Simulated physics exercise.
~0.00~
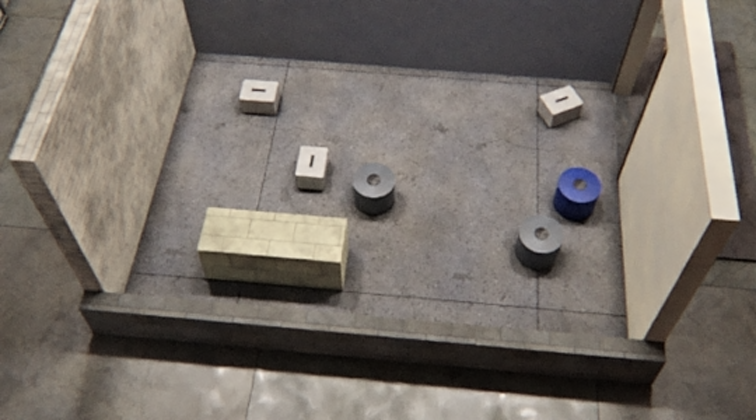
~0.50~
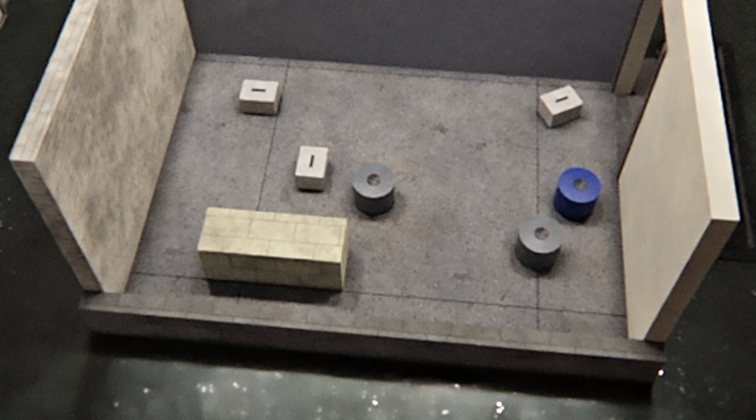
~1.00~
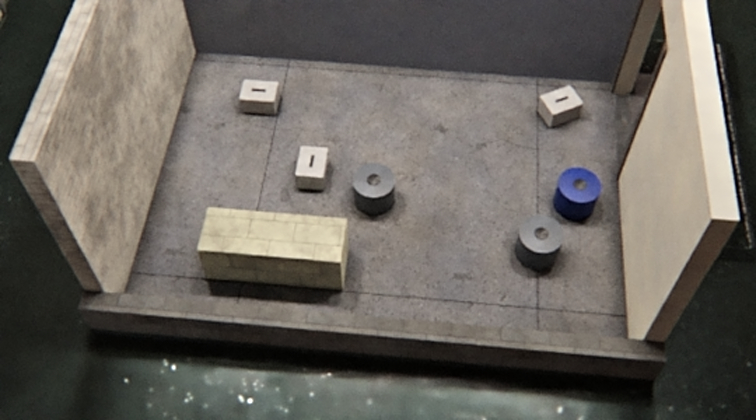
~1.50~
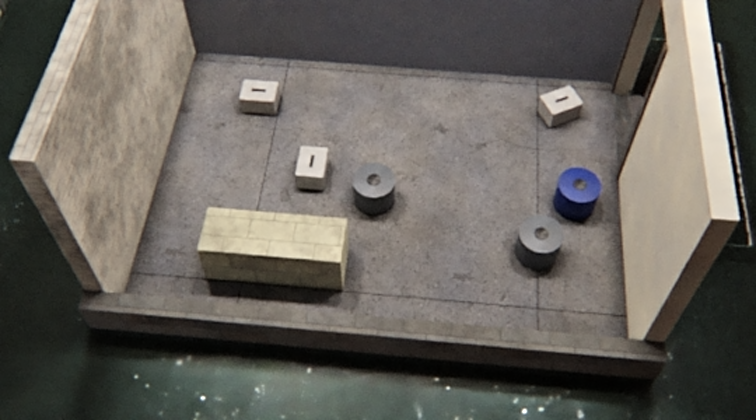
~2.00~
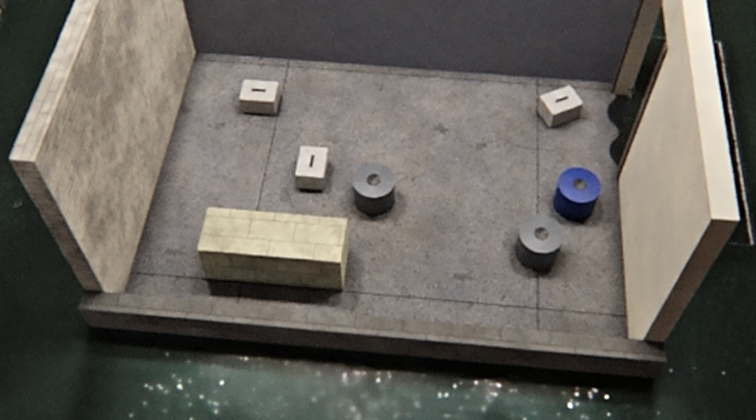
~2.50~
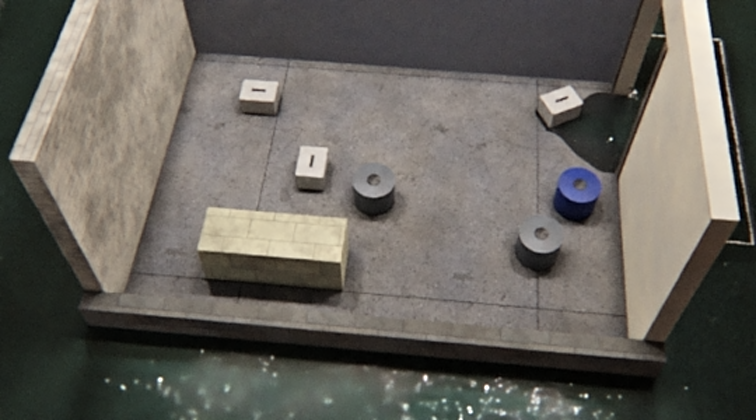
In the video, dark water spreads around the outside of a walled room holding small pale boxes, gray and blue tubs and a long block, then starts creeping across the floor through the right-side opening; the objects stay still.
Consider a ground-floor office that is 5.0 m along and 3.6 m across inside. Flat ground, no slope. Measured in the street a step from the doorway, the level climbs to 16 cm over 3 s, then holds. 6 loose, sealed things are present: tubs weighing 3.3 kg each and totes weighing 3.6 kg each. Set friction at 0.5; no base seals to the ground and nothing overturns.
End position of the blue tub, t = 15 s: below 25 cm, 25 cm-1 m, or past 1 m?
Looks like it will keep its position.
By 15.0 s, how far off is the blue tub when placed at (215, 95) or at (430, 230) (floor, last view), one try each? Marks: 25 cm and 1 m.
From the first spot it would go a long distance, and from the second it would go a long distance.
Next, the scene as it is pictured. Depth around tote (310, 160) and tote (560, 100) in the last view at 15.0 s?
About 7 and 11 cm.
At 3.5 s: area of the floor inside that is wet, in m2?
I'd put it close to 2.5 m2.
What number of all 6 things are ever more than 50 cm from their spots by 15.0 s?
The tally stands at 4.
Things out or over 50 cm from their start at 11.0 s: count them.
I get 4.
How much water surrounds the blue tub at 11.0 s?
Around 2 cm.
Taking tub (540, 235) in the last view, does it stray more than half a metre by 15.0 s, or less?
It is within.
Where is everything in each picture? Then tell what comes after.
The blue tub at (580, 185), on the bottom; water covers 0.0 m2; 0 of 6 have shifted, in the first picture.
The blue tub at (580, 185), on the bottom; water covers 0.0 m2; 0 of 6 have shifted, in the second picture.
The blue tub at (580, 185), on the bottom; water covers 0.0 m2; 0 of 6 have shifted, in the third picture.
The blue tub at (580, 185) rests on the ground; water covers 0.0 m2; 0 of 6 have shifted, in the fourth picture.
The blue tub at (580, 185), on the bottom; 0.0 m2 under water; 0 of 6 have shifted, in the fifth picture.
The blue tub at (580, 185) rests on the ground; 0.5 m2 under water; 0 of 6 have shifted, in the sixth picture.
After 3.5 s the blue tub is near (580, 185), 0.0 m from its start, aground; 0 afloat.
After 6.8 s the blue tub is near (580, 190), 0.1 m from its start, aground; 3 afloat.
After 11.0 s the blue tub is near (580, 191), 0.1 m from its start, aground; 4 afloat.
After 15.0 s the blue tub is near (575, 182), 0.1 m from its start, afloat; 6 afloat.
